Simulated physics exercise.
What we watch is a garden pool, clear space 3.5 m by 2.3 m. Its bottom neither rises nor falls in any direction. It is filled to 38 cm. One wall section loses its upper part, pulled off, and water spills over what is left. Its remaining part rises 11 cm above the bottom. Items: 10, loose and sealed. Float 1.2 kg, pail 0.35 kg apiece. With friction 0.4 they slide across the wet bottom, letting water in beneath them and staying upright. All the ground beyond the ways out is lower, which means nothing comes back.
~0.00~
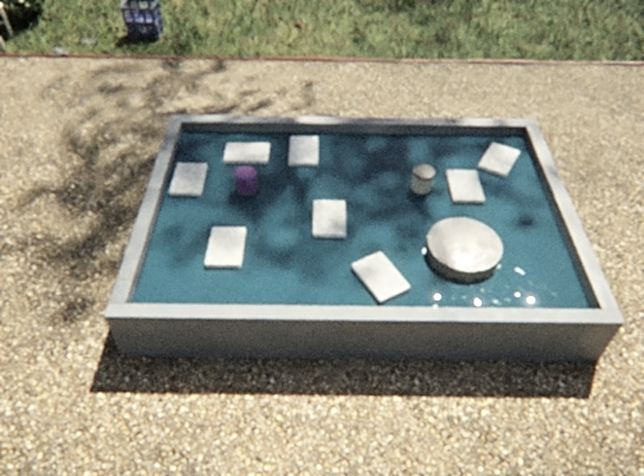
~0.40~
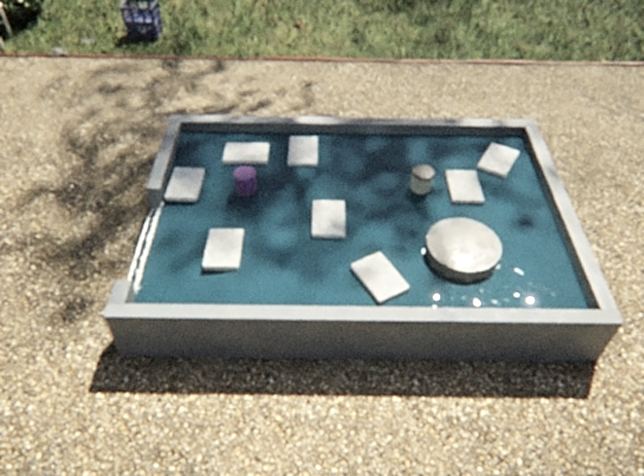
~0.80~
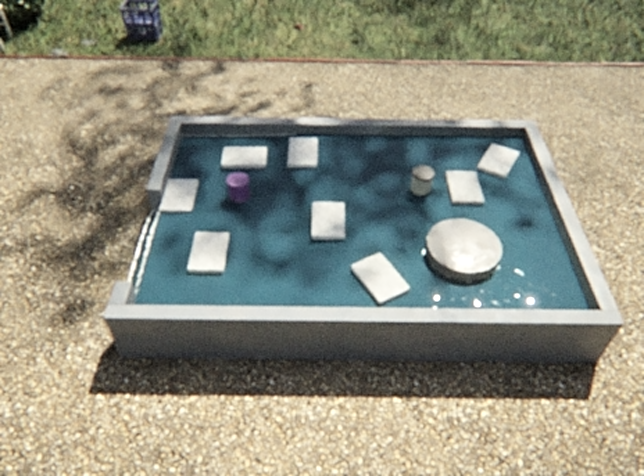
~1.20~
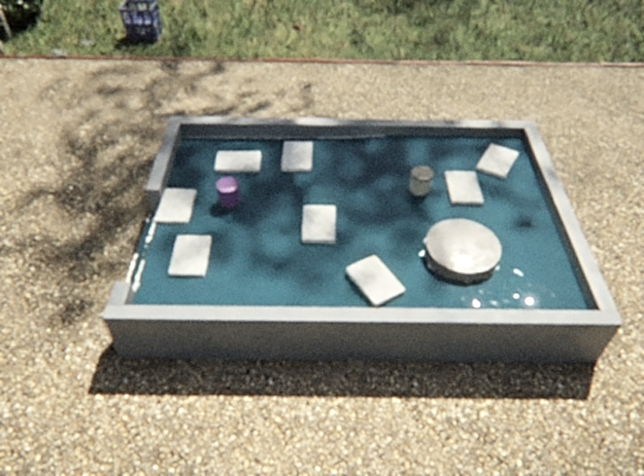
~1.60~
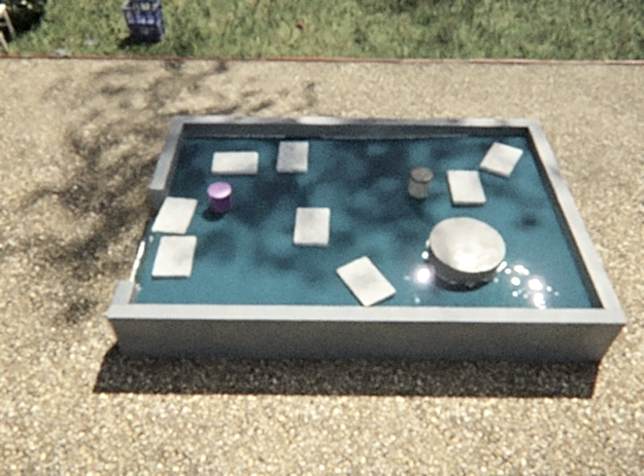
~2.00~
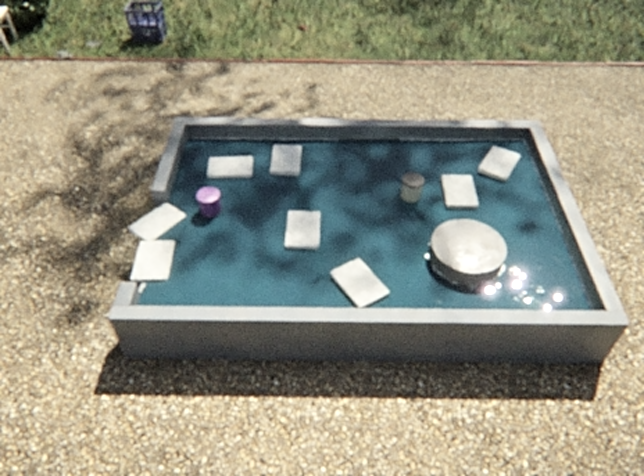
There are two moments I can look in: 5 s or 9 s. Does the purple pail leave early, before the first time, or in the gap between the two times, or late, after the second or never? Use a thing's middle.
The exit falls before the first deadline.
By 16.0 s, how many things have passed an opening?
Result: 7.
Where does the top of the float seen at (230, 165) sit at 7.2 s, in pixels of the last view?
Roughly (169, 224) in the last view.
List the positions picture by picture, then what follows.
The first frame shows the purple pail at (246, 173) floats; about 2940 L in view; 0 of 10 have shifted.
The second frame shows the purple pail at (245, 173), afloat; about 2890 L in view; 0 of 10 have shifted.
The third frame shows the purple pail at (238, 180), afloat, 8 cm from its start; about 2830 L in view; 3 of 10 have shifted.
The fourth frame shows the purple pail at (227, 184) floats, 17 cm from its start; about 2760 L in view; 6 of 10 have shifted.
The fifth frame shows the purple pail at (219, 190), afloat, 29 cm from its start; about 2690 L in view; 7 of 10 have shifted.
The sixth frame shows the purple pail at (208, 195), afloat, 41 cm from its start; 33 cm deep round most things; 9 of 10 have shifted.
After 3.2 s the purple pail is near (158, 213), 0.9 m from its start, afloat; 2 of 10 are out; 8 afloat.
After 7.2 s the purple pail has gone out (at 3.3 s); 3 of 10 are out; 7 afloat.
After 12.0 s the purple pail has gone out (at 3.3 s); 5 of 10 are out; 5 afloat.
After 16.0 s the purple pail has gone out (at 3.3 s); 7 of 10 are out; 3 afloat.
